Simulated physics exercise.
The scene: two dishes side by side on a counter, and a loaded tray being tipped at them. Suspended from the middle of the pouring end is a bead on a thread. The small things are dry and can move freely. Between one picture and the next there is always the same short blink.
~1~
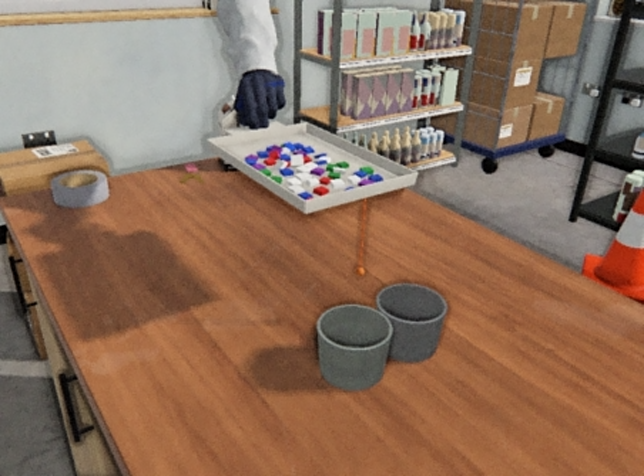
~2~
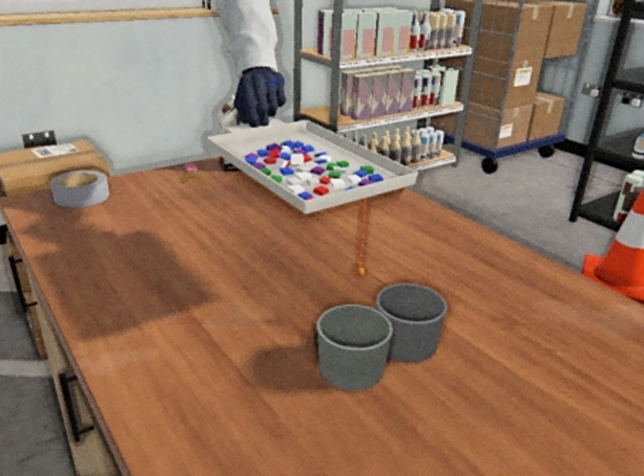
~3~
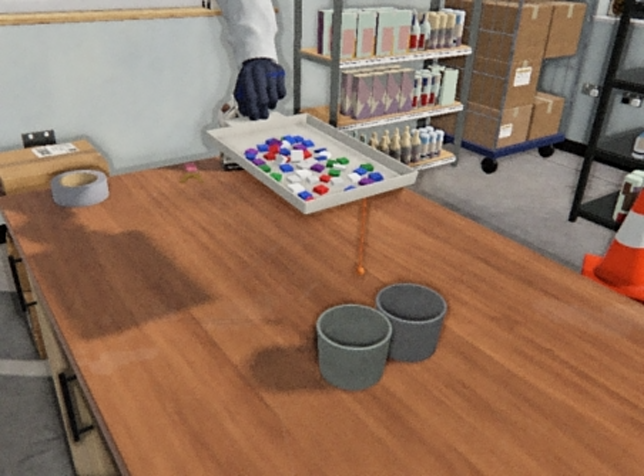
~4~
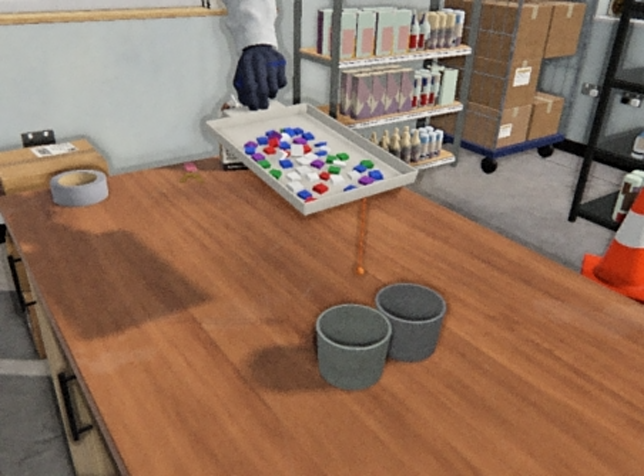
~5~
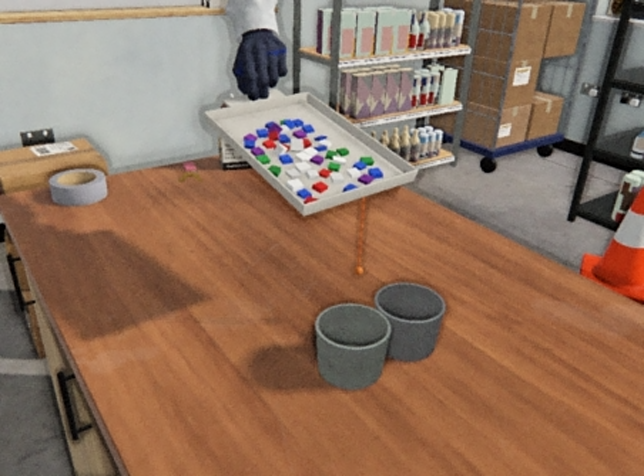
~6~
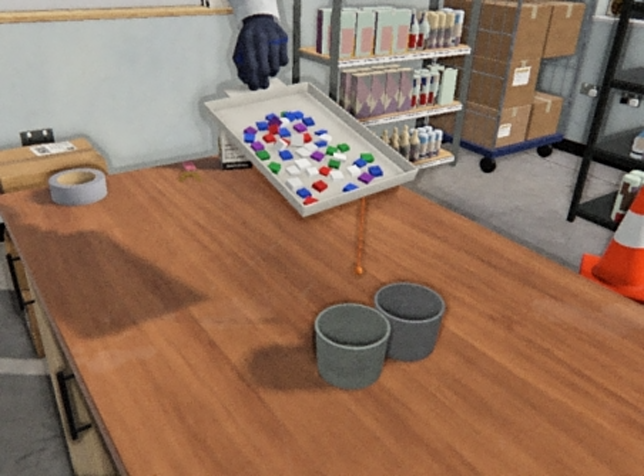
In a workroom with stocked shelves and boxes, a dark-gloved hand holds a pale tray of colourful mosaic tiles above two grey dishes on a wooden counter. The hand lifts the tray's far end slightly, gradually slanting it toward its lower left front corner, while the dishes stay put.
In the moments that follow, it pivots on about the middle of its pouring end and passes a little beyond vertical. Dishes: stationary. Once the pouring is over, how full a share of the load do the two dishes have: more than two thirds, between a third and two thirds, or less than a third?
They have between a third and two thirds of it.
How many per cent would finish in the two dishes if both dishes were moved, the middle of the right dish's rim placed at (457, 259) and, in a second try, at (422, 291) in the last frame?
Approximately 0 percent, followed by approximately 50 percent.
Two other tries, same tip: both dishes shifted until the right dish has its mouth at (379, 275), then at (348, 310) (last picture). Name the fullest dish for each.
The first time round it's the one placed on the left, and the next time it's the one placed on the right.
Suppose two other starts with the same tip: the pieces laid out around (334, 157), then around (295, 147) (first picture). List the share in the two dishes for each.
Close to 40 and close to 40 per cent.
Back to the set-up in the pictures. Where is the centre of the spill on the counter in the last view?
Centre at rest: About (300, 348).
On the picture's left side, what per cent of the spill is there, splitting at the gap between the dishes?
It works out to some 100 per cent.
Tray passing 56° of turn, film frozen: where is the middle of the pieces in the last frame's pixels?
Somewhere around pixel (328, 165) in the last picture.
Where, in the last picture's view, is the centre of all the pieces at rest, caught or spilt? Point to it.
Roughly at (341, 353), give or take.
Soon after the last picture, tray tipped steeply; all on the tray.
A little later, tray tipped right over; nearly all on the tray; a stray few in the right dish; a stray few outside both.
Later still, tray tipped past a quarter turn; about a quarter in the left dish; about a quarter in the right dish; about half outside both.
At rest, tray tipped past a quarter turn; about a quarter in the left dish; about a quarter in the right dish; about half outside both.
